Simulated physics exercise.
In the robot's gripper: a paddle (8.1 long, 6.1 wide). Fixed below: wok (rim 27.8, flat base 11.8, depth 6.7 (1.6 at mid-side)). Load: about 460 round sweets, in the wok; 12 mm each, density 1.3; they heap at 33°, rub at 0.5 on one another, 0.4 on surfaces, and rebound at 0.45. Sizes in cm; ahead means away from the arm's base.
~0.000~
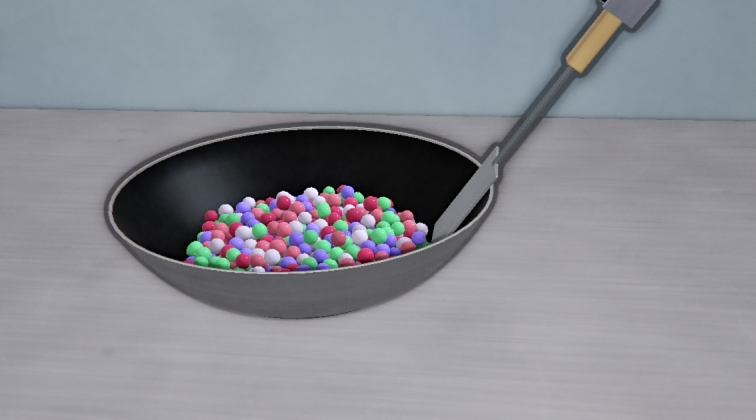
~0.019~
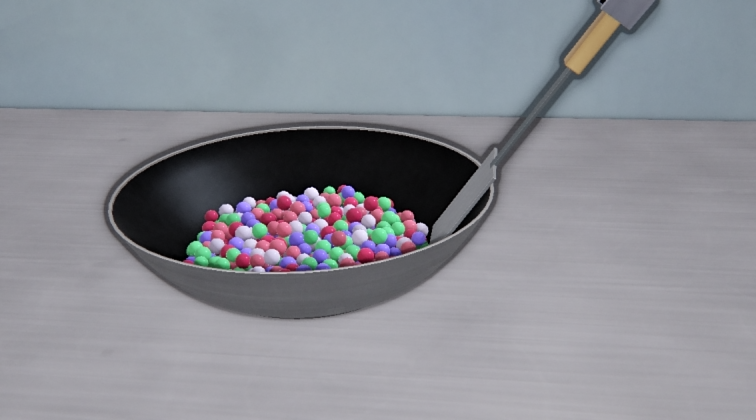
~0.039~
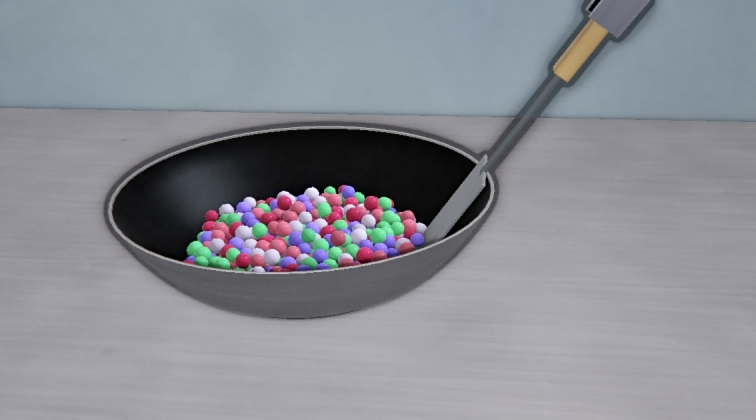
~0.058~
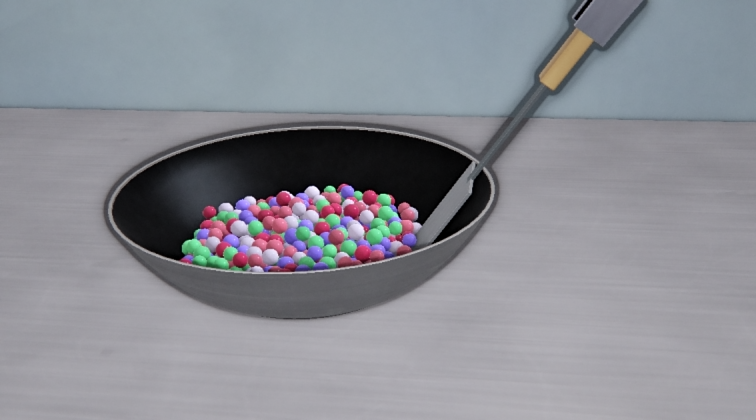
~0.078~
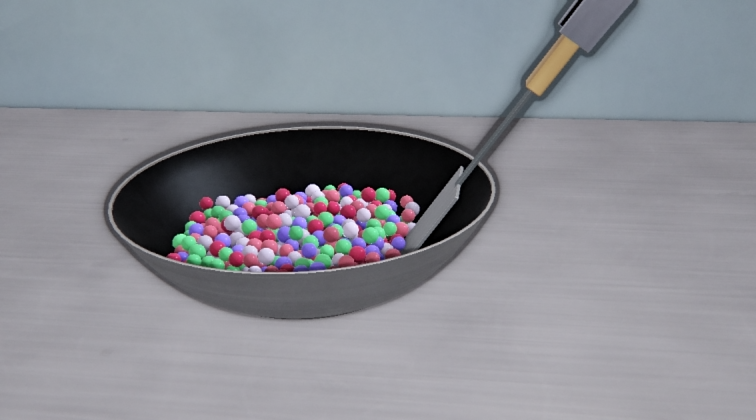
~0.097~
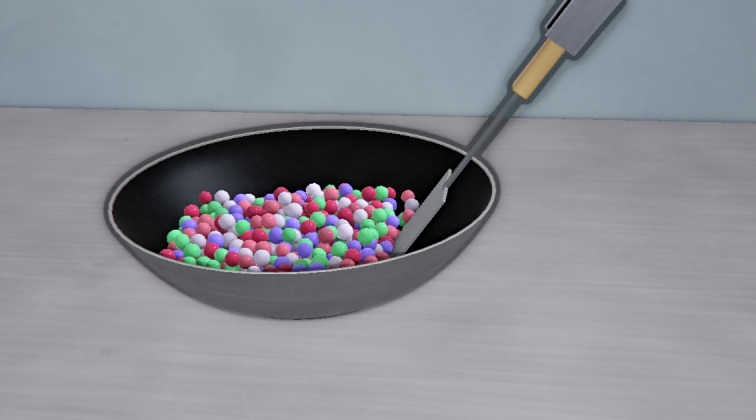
A robot arm's grey and tan tool reaches in from the upper right over a black-lined wok on a pale grey surface before a light blue wall, seen from slightly above by a still camera. Red, pink, green, purple and white balls lie heaped inside, beside the tool's flat blade. The blade slides slowly left and nudges the heap, which shifts and spreads slightly leftward.
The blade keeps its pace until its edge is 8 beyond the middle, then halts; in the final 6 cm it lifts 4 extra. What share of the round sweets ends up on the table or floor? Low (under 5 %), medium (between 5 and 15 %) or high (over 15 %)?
On the table or floor the share is low, under 5 %.
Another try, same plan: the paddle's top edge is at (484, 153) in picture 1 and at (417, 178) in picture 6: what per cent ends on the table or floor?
About 5 per cent.
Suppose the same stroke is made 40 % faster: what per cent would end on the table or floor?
In that case some 10 per cent.
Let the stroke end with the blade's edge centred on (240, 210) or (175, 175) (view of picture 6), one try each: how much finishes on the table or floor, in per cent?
About 0 and 15 per cent.
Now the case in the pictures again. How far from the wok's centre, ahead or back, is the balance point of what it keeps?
Roughly 3.5 cm ahead.
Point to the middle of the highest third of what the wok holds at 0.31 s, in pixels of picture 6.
Around (224, 214).
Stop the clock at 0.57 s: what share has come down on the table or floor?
About 2 per cent.
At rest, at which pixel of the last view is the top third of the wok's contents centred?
Around (201, 218).
After 0.21 s, sloping 55°, highest piece 5 above the table; 464 in the wok.
After 0.31 s, sloping 55°, highest piece 7 above the table; 464 in the wok.
After 0.57 s, sloping 55°, highest piece 7 above the table; 452 in the wok, 7 on the table or floor, 5 on the blade or in flight.
After 1.62 s, sloping 55°, highest piece 7 above the table; 452 in the wok, 12 on the table or floor.
In the end, 452 in the wok, 12 on the table or floor. That is 3 % on the table or floor.
